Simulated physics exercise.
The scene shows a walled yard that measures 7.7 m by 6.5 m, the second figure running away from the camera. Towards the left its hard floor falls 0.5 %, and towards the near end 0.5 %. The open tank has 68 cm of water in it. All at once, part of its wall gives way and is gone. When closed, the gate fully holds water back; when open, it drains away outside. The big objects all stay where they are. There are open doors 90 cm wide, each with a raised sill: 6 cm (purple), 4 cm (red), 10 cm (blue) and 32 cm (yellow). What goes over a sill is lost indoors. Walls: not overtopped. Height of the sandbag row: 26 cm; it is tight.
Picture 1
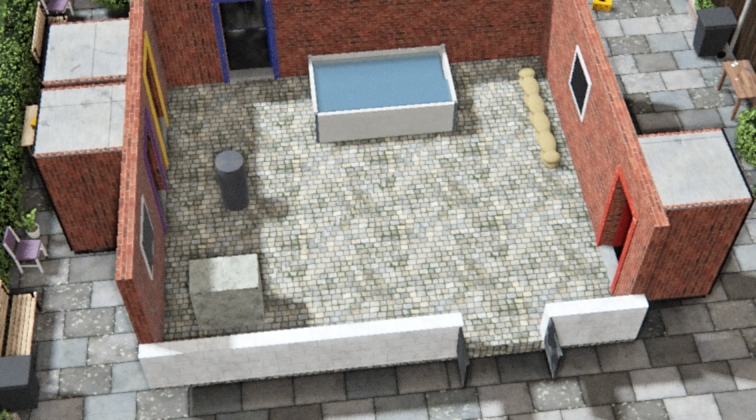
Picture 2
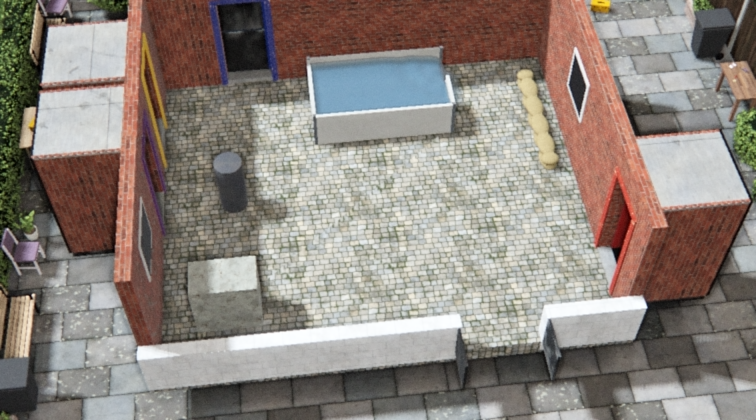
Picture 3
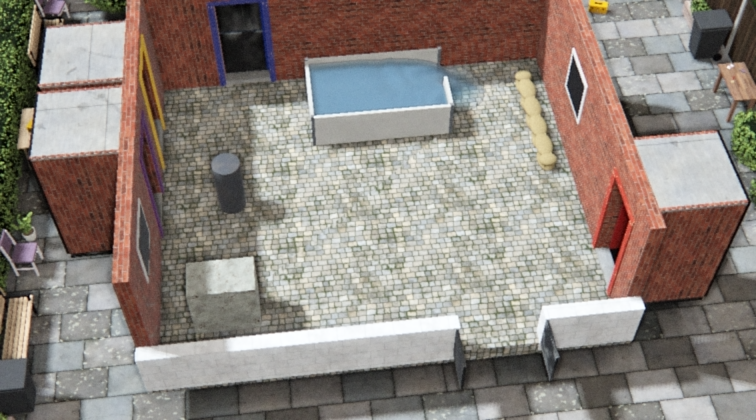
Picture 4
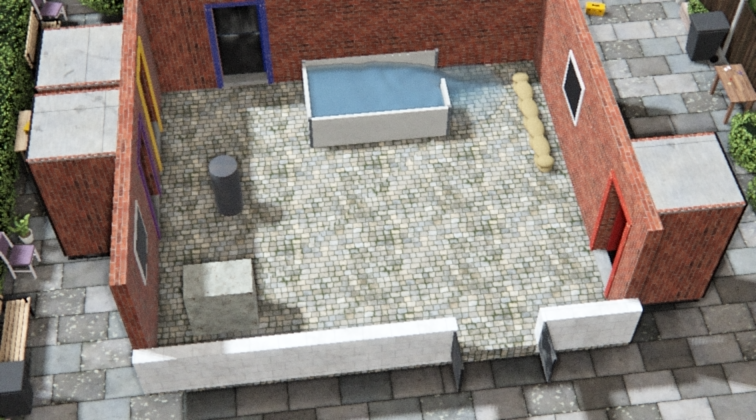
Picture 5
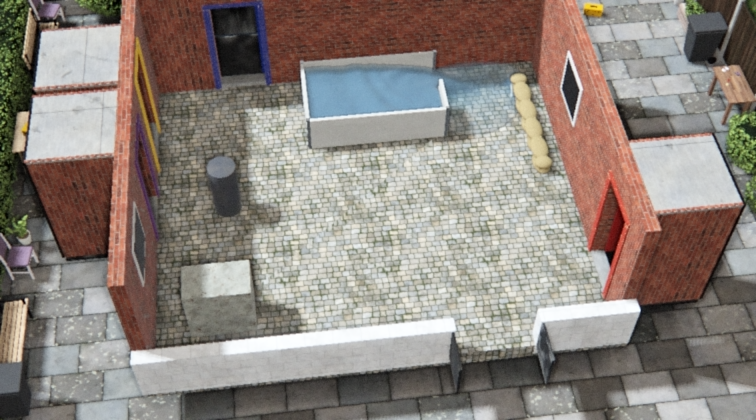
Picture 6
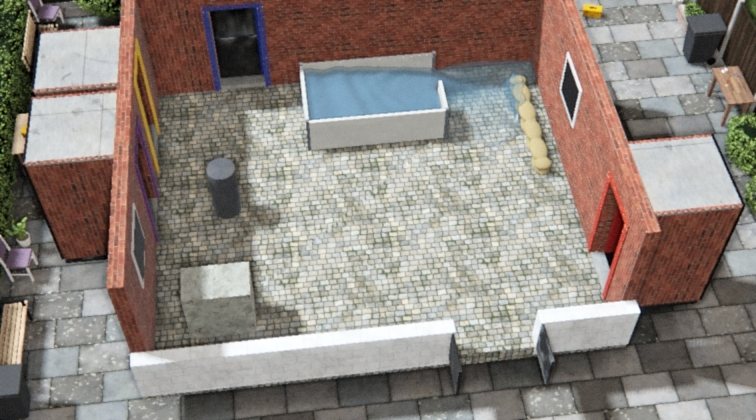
Water pours from the right end of a white-walled open tank at the back of a brick-walled yard, seen from high above, and spreads in a thin sheet over pale cobbles to the tan sandbag row. A blue-framed door, dark cylinder, grey block, red-framed door at right and low white front wall with an open gate surround it. The camera drifts very slightly.
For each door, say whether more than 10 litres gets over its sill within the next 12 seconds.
At the purple door the amount will stay short of the limit, at the red door the amount will climb above the limit, at the blue door the amount will stay short of the limit, at the yellow door the amount will stay short of the limit.
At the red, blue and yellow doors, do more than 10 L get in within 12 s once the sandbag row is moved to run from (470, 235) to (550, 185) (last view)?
Door by door: Red limit kept, blue limit kept, yellow limit kept.
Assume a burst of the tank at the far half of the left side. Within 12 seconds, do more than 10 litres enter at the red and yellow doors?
So red ends up past the limit and yellow ends up short of it.
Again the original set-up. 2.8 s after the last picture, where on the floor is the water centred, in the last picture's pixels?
About (432, 134).
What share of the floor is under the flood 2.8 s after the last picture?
Near 35 per cent is wet.
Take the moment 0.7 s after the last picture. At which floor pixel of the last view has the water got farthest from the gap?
I'd put it close to (535, 190).
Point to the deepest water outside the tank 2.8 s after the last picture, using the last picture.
Roughly (504, 82).
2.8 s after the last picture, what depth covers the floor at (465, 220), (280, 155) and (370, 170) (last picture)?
Listed order: 3 / 0 / 0 cm.
Then, 0.7 s after the last picture water covers 10 % of the floor and is deepest (51 cm) near (526, 67); purple door not reached, red door not reached, blue door not reached, yellow door not reached.
Then, 1.5 s after the last picture water covers 15 % of the floor and is deepest (45 cm) near (494, 77); purple door not reached, red door not reached, blue door not reached, yellow door not reached.
Then, 2.8 s after the last picture water covers 35 % of the floor and is deepest (30 cm) near (504, 82); purple door not reached, red door 4 cm at the sill, 0 L in, blue door not reached, yellow door not reached.
Then, 6.3 s after the last picture water covers 60 % of the floor and is deepest (18 cm) near (504, 82); purple door not reached, red door 10 cm at the sill, 22 L in, blue door 2 cm at the sill, 0 L in, yellow door 4 cm at the sill, 0 L in.
Then, 11.3 s after the last picture water covers 80 % of the floor and is deepest (12 cm) near (156, 375); purple door 7 cm at the sill, 2 L in, red door 6 cm at the sill, 65 L in, blue door 2 cm at the sill, 0 L in, yellow door 3 cm at the sill, 0 L in.
